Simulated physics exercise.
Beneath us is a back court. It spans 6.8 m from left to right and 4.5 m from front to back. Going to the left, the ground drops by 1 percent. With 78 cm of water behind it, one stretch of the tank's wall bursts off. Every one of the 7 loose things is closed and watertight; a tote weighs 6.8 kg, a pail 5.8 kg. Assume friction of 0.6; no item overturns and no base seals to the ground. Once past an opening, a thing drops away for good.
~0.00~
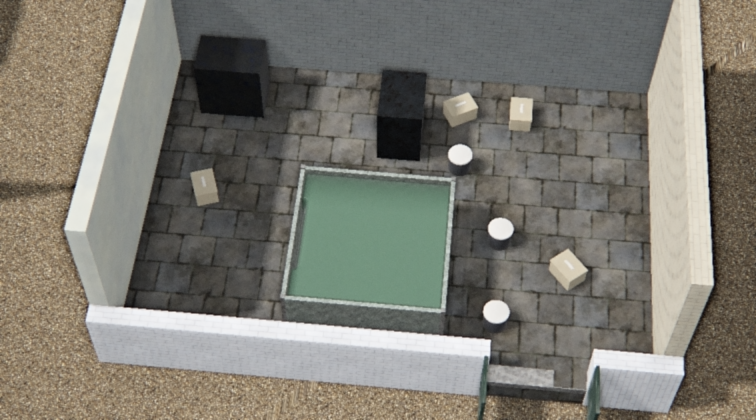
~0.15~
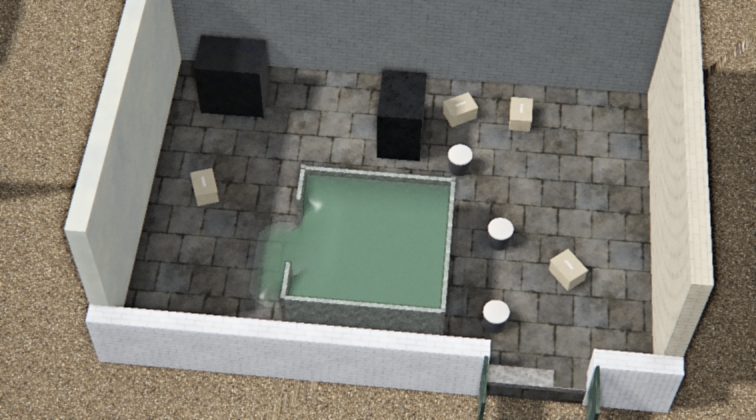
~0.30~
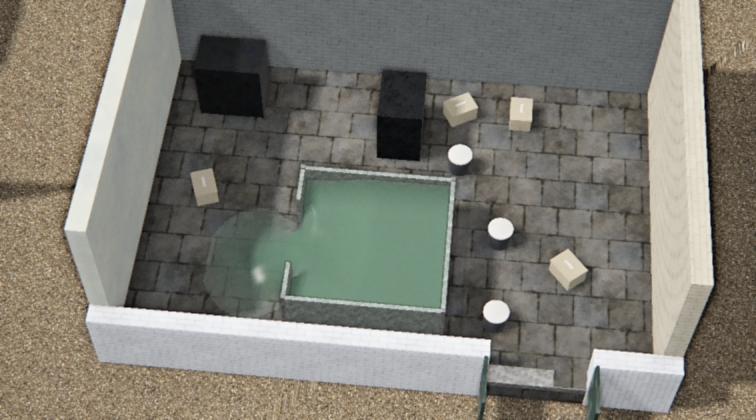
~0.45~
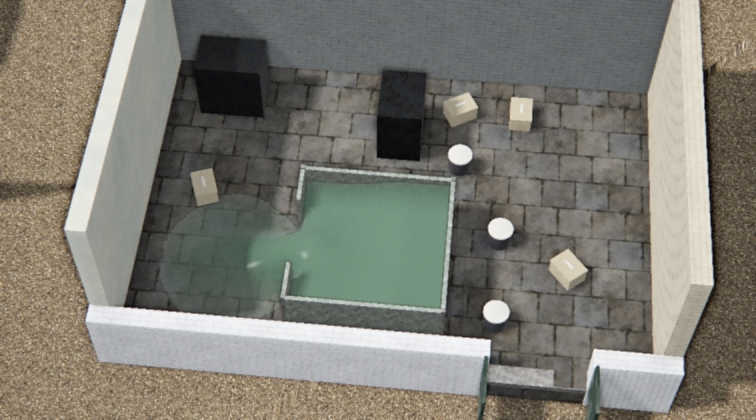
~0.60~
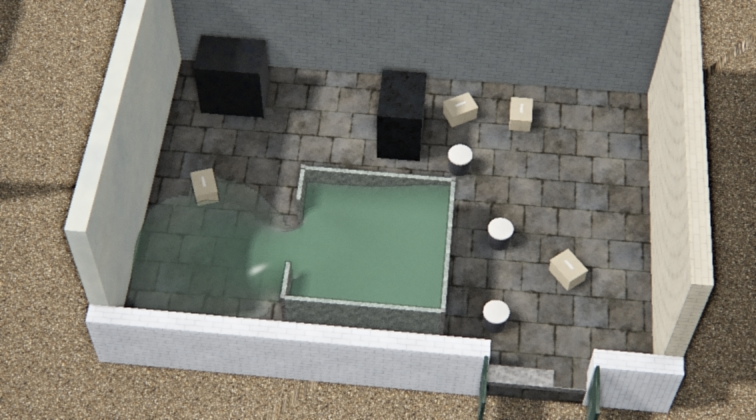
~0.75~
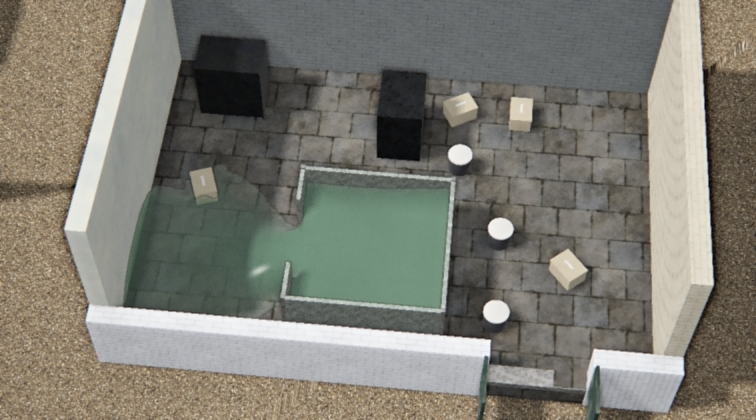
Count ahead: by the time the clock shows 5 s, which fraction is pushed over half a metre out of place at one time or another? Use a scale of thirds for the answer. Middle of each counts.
On that scale: Less than a third.
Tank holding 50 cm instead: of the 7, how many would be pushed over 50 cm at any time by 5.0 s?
The count would be 1.
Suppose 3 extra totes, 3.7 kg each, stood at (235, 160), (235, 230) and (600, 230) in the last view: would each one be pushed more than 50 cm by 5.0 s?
Outcome: Breaks the threshold first, breaks the threshold next, stays within last.
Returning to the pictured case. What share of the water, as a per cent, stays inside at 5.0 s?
Somewhere near 100 percent, give or take.
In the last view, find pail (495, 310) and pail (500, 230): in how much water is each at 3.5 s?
Depth approx. 0 cm / 0 cm.
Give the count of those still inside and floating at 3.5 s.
At that moment 1.
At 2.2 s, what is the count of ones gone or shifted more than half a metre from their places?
By my reckoning, 1.
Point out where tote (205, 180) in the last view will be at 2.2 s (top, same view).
It ends up close to (197, 54).
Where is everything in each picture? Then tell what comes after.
The first frame shows a tote at (204, 182), on the bottom; a tote at (569, 265), on the bottom; 3.6 m2 under water; 0 of 7 have shifted.
The second frame shows a tote at (204, 182), on the bottom; a tote at (569, 265) rests on the ground; water covers 4.2 m2; 0 of 7 have shifted.
The third frame shows a tote at (204, 182) rests on the ground; a tote at (569, 265) rests on the ground; 5.2 m2 under water; 0 of 7 have shifted.
The fourth frame shows a tote at (204, 182), on the bottom; a tote at (569, 265), on the bottom; water covers 6.4 m2; 0 of 7 have shifted.
The fifth frame shows a tote at (204, 182) rests on the ground; a tote at (569, 265) rests on the ground; 7.5 m2 under water; 0 of 7 have shifted.
The sixth frame shows a tote at (203, 181), on the bottom; a tote at (569, 265), on the bottom; water covers 7.9 m2; 0 of 7 have shifted.
After 1.1 s 1 of 7 are over 50 cm from their spots; 0 afloat.
After 2.2 s 1 of 7 are over 50 cm from their spots; 1 afloat.
After 3.5 s 1 of 7 are over 50 cm from their spots; 1 afloat.
After 5.0 s 1 of 7 are over 50 cm from their spots, and 1 have been at some point; 1 afloat.
